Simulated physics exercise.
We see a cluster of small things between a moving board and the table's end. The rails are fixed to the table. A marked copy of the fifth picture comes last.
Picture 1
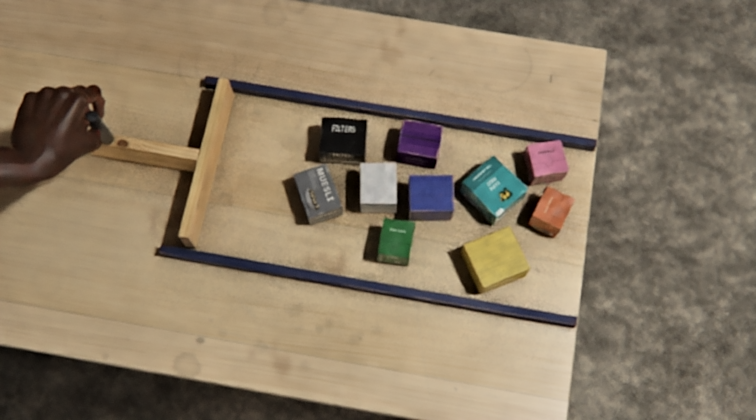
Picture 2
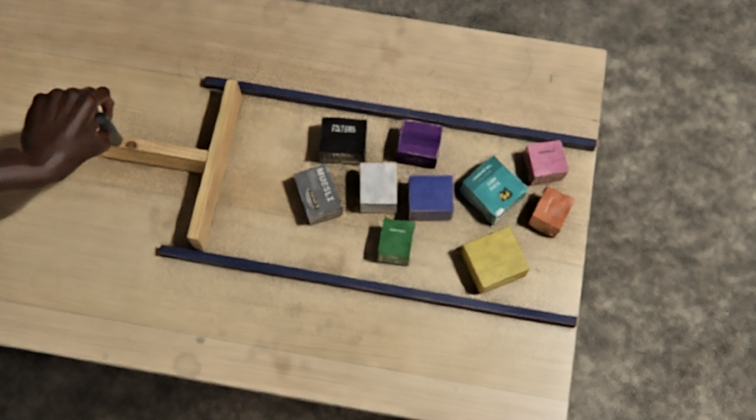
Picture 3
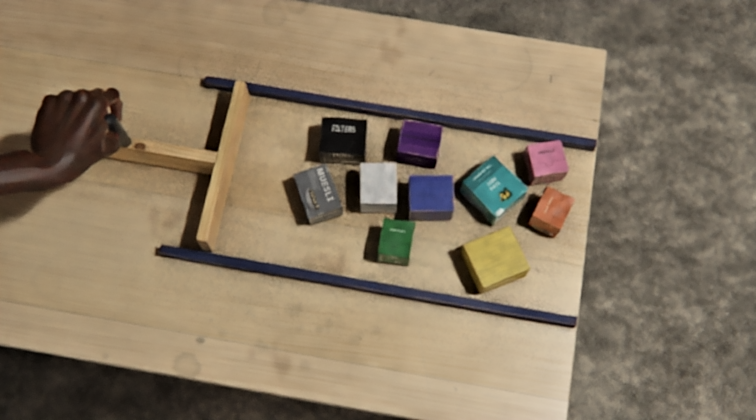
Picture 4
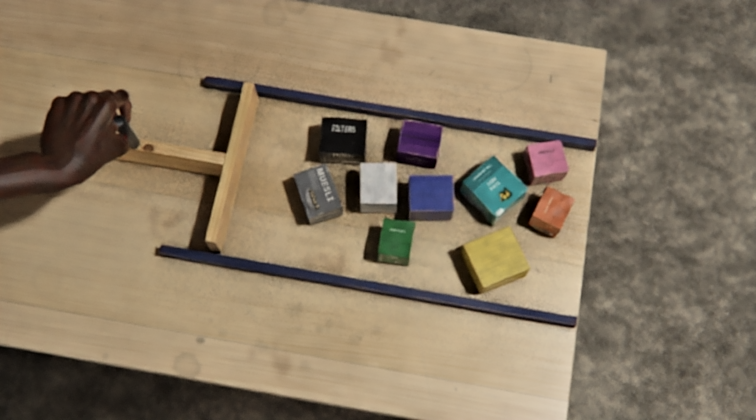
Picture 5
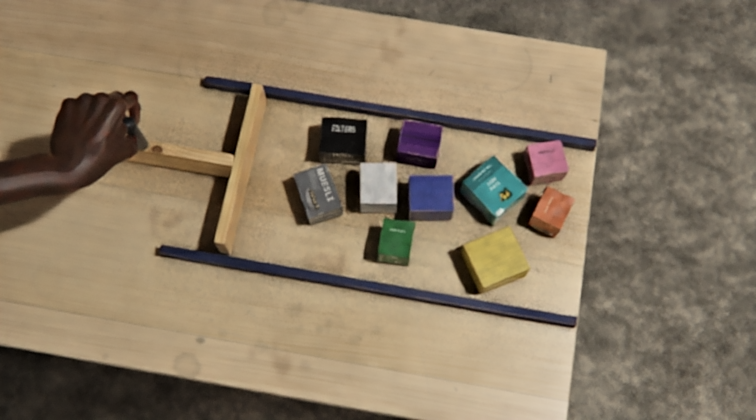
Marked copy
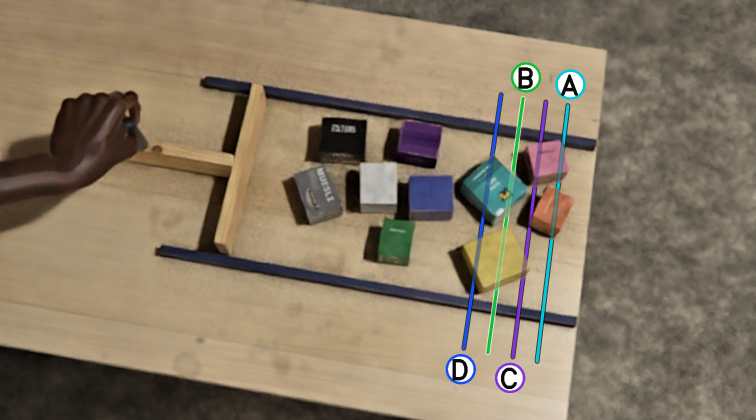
To begin with, a hand grips the handle of a wooden pusher at the left of a table, with a cluster of colourful boxes and blocks between two dark rails. The hand then slides the pusher a short way right, narrowing the gap, while the cluster stays still and untouched.
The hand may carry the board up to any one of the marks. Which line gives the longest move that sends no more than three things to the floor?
It should halt at D.
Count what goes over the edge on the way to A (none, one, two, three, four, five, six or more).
Six or more.
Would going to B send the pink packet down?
By then, yes.
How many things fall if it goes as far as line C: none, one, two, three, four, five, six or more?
Six or more.
On the marked copy, A at (553, 227); B at (506, 220); C at (530, 224); D at (483, 216).
Taking D. A third of the way, board (326, 176); black box (364, 147); grey packet (346, 209).
Two thirds of the way, board (414, 191); pink packet (592, 167); orange packet (574, 227).
When it is over, board (483, 202); pink packet over the edge; turquoise packet over the edge; two fallen.
As for the rest, A drops seven; B drops four; C drops six.
